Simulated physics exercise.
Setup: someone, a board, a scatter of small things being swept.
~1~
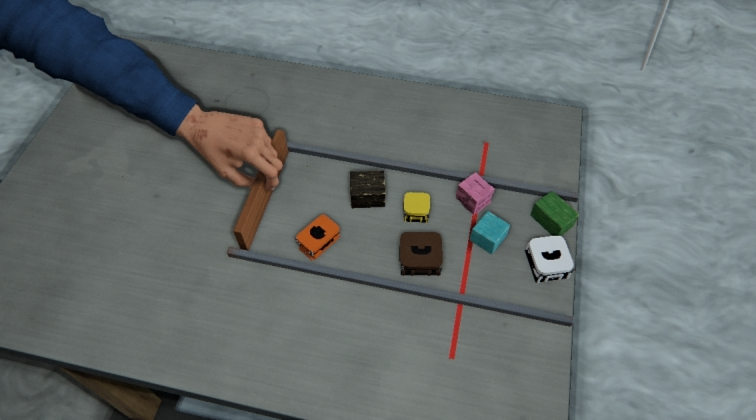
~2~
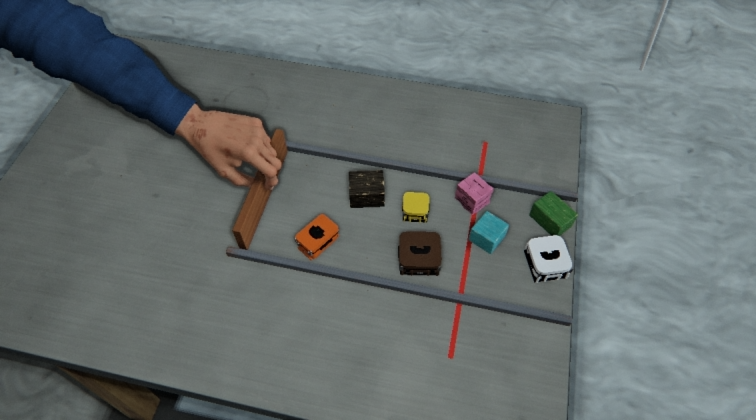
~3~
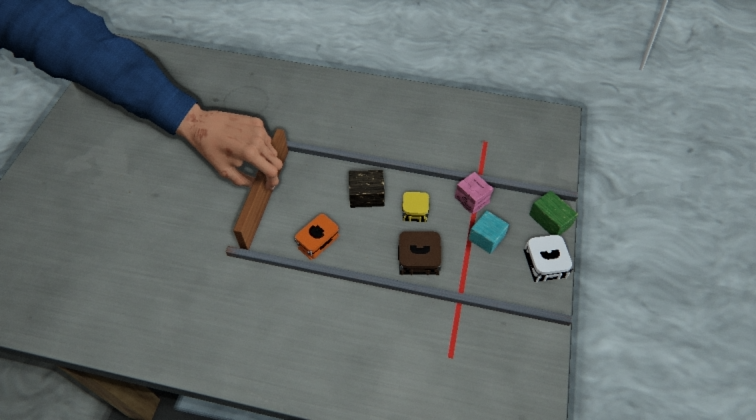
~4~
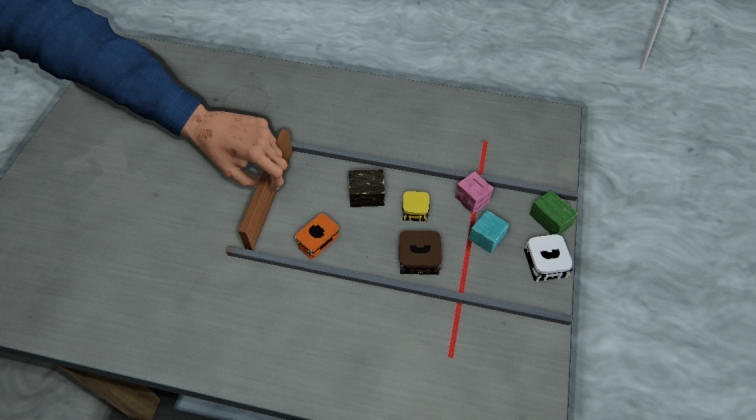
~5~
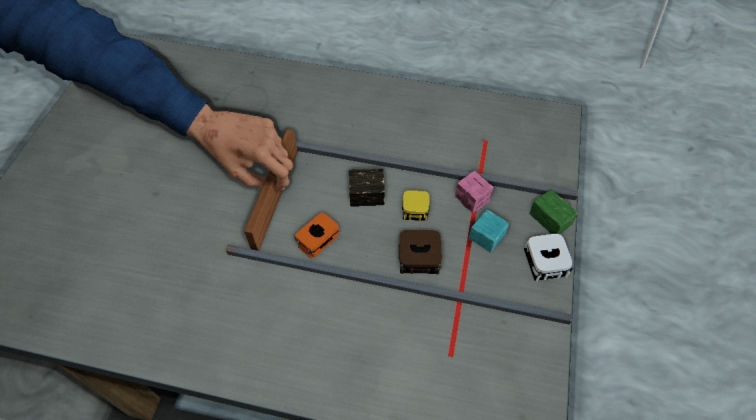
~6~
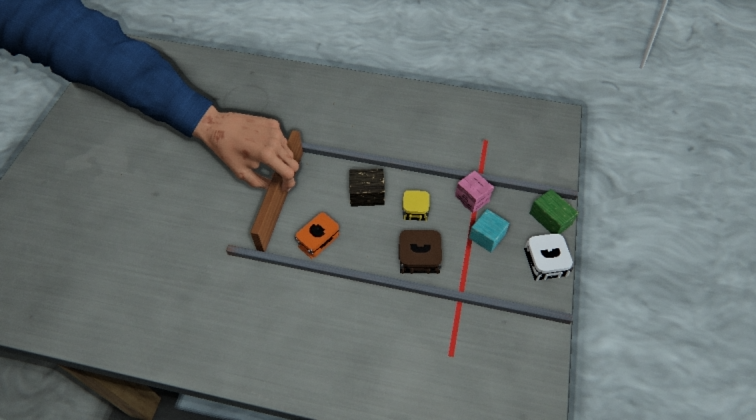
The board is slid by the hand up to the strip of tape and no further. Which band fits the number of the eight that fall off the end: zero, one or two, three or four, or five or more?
The band is zero.
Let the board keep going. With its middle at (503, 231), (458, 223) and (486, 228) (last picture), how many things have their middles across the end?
Respectively 1, 0 and 1.
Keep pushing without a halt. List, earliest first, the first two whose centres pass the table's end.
The white case and then the turquoise block.
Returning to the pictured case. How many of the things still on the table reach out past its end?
The number overhanging is 1.
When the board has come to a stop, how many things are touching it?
3.
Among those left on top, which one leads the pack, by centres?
White case.
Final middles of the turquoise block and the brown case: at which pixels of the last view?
Turquoise block at about (543, 245), brown case at about (512, 273).
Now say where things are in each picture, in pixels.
Green block (554, 215); white case (549, 259); turquoise block (490, 233); board (263, 188); tape (471, 238), in the first frame.
White case (548, 259); yellow case (416, 208), in the second frame.
Turquoise block (488, 232); black block (367, 189), in the third frame.
Green block (553, 214); brown case (420, 253), in the fourth frame.
White case (548, 257); pink box (474, 192), in the fifth frame.
Green block (553, 213); white case (548, 257); turquoise block (489, 231); board (279, 189); tape (471, 236), in the sixth frame.
Soon after, none off yet; green block at rest near (553, 213); white case at rest near (548, 257); turquoise block at rest near (489, 231).
After that, none off yet; green block at rest near (553, 213); white case moving near (554, 261); turquoise block displaced about its own width near (518, 240).
In the end, the number that fall off is zero.
